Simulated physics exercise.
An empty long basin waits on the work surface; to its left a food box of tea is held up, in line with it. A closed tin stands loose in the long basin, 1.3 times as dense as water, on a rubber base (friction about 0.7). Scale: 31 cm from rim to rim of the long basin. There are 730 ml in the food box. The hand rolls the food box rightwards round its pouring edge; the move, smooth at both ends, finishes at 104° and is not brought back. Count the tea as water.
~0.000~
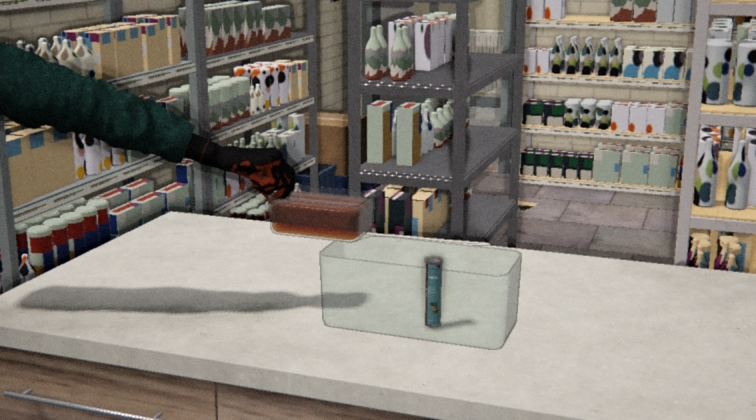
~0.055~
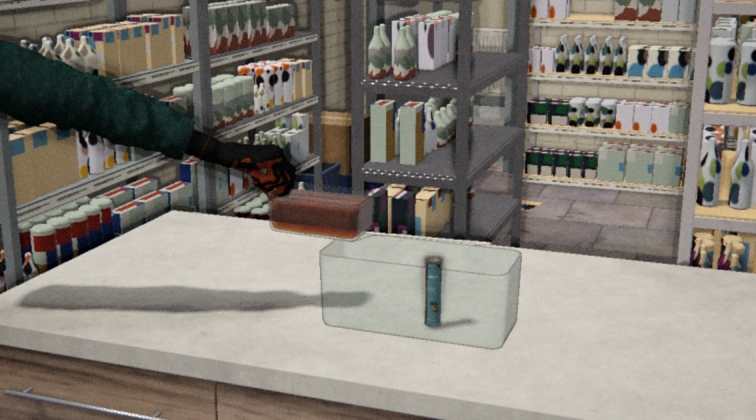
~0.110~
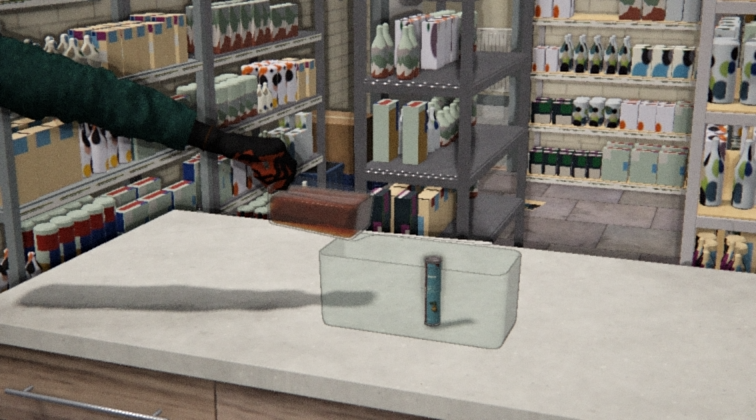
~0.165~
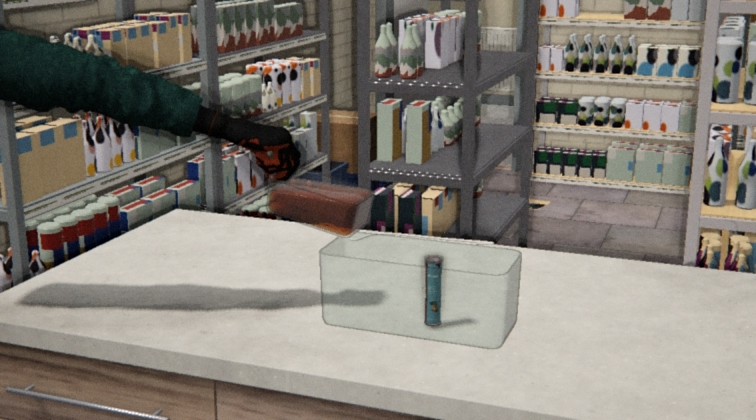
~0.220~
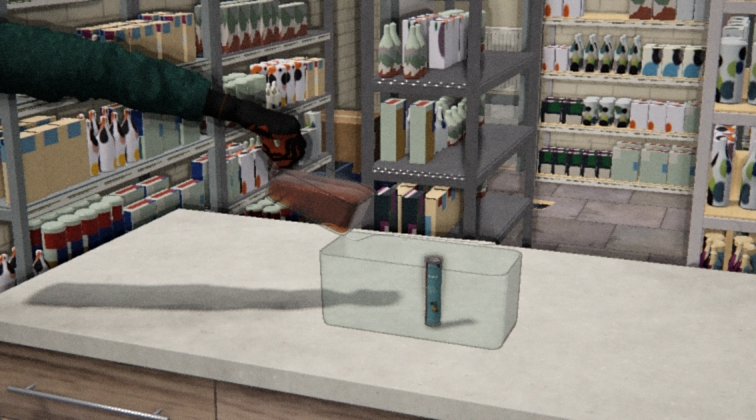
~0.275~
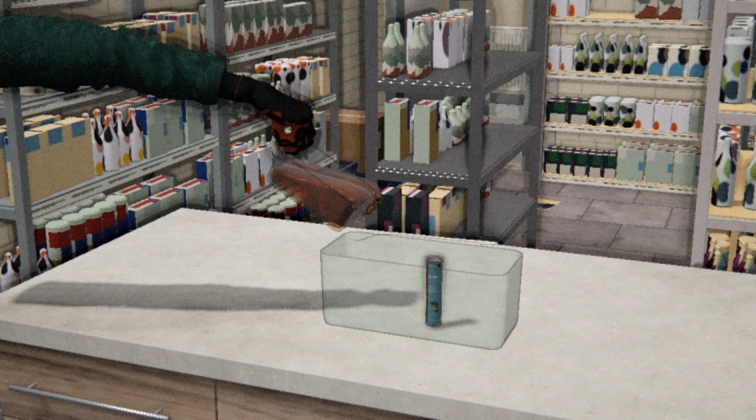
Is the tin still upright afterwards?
It topples.
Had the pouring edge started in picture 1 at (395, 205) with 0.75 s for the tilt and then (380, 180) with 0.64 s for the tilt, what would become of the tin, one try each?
First it stays up; then it keeps standing.
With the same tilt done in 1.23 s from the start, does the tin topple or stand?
The tin goes over.
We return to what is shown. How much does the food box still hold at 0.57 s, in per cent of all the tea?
Near 18 in a hundred.
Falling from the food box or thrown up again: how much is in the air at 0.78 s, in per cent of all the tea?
About 5 per cent.
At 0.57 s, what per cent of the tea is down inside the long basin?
Some 28 per cent.
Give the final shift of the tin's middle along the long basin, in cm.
About 7.0 cm.
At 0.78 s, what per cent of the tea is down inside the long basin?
Some 86 per cent.
Then, 0.57 s in, the tilt is 90° and 17 per cent is still to pour; the tin stands where it began.
Then, 0.78 s in, the tilt is 104° and 1 per cent is still to pour; the tin leans 54°.
Then, 1.01 s in, the tilt is 104° and 0 per cent is still to pour; the tin lies on its side.
Then, 1.25 s in, the tilt is 104° and 0 per cent is still to pour; the tin lies on its side.
Finally, the tin lies on its side.
